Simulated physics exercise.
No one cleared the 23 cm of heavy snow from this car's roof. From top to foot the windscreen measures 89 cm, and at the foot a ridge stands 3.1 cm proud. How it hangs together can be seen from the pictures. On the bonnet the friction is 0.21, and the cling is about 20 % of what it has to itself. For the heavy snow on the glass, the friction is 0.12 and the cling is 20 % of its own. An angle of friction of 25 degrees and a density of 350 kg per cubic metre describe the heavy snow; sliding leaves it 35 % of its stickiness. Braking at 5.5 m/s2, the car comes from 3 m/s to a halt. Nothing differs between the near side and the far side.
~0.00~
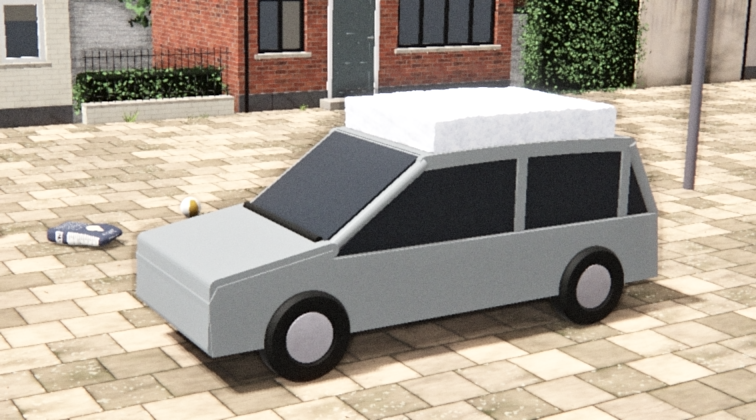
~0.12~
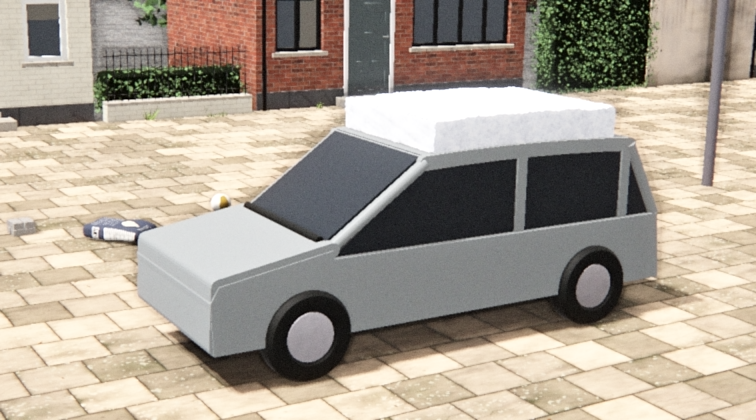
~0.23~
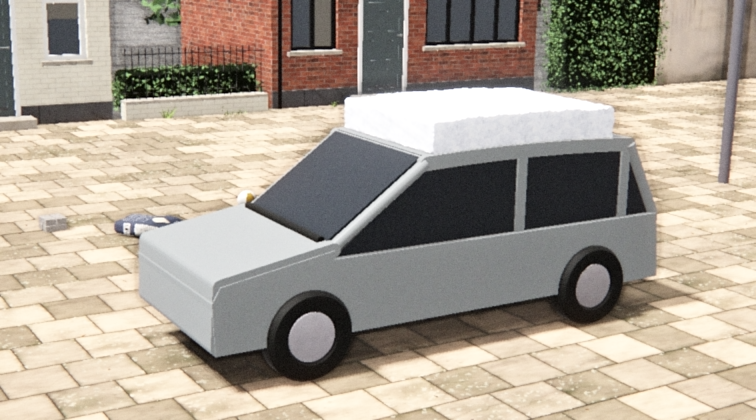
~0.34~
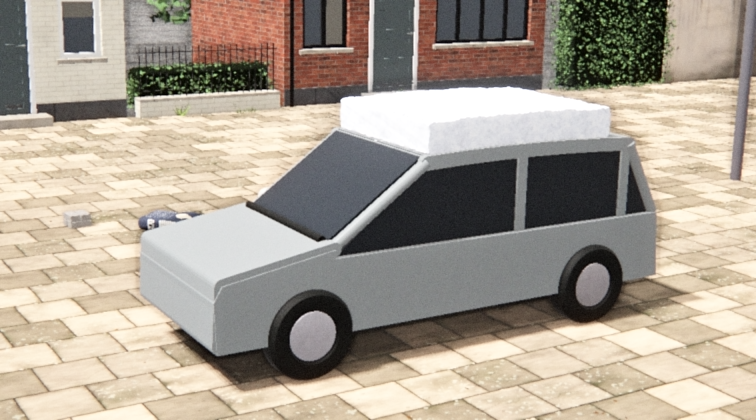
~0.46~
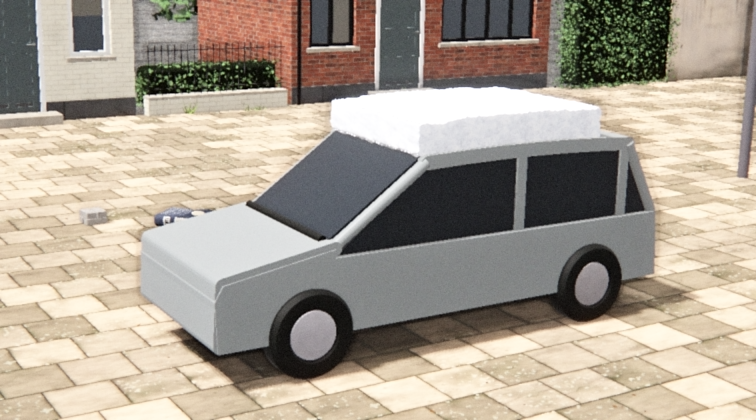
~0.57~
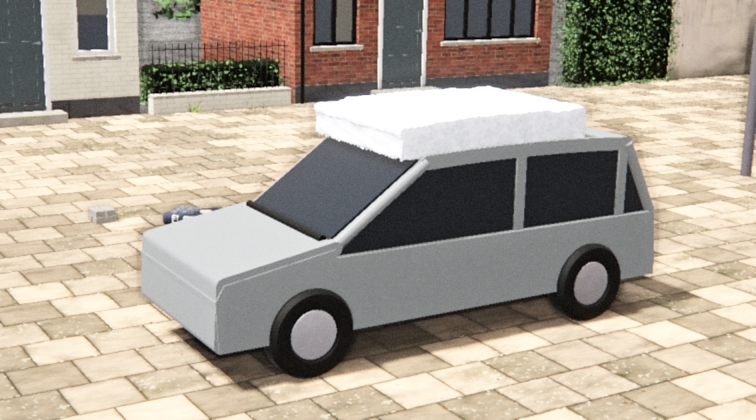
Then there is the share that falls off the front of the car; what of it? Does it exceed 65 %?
No.
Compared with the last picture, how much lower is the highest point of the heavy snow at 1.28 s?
Some 0 cm.
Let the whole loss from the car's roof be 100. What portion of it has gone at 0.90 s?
It comes to around 50 %.
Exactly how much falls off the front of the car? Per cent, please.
I'd put it at around 35 per cent.
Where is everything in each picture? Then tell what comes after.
The first picture shows front end of the heavy snow at (433, 145).
The second picture shows front end of the heavy snow at (433, 145).
The third picture shows front end of the heavy snow at (433, 146), its middle shifted 9 mm.
The fourth picture shows front end of the heavy snow at (429, 146), its middle shifted 4.9 cm.
The fifth picture shows front end of the heavy snow at (418, 148), its middle shifted 13 cm, 3 % of it past the top of the windscreen, in one piece.
The sixth picture shows front end of the heavy snow at (402, 135), its middle shifted 27 cm, 11 % of it past the top of the windscreen, in one piece.
By 0.90 s, 58 % of the snow is on the roof, 36 % on the glass, 6 % on the bonnet and none has gone off the nose.
By 1.28 s, 33 % of the snow is on the roof, 37 % on the glass, 30 % on the bonnet and none has gone off the nose.
By 1.66 s, 20 % of the snow is on the roof, 29 % on the glass, 41 % on the bonnet and 9 % has gone off the nose.
By 2.05 s, 20 % of the snow is on the roof, 21 % on the glass, 36 % on the bonnet and 23 % has gone off the nose.
By 3.00 s, at the end, 20 % of the snow is on the roof, 8 % on the glass, 36 % on the bonnet and 36 % has gone off the nose.
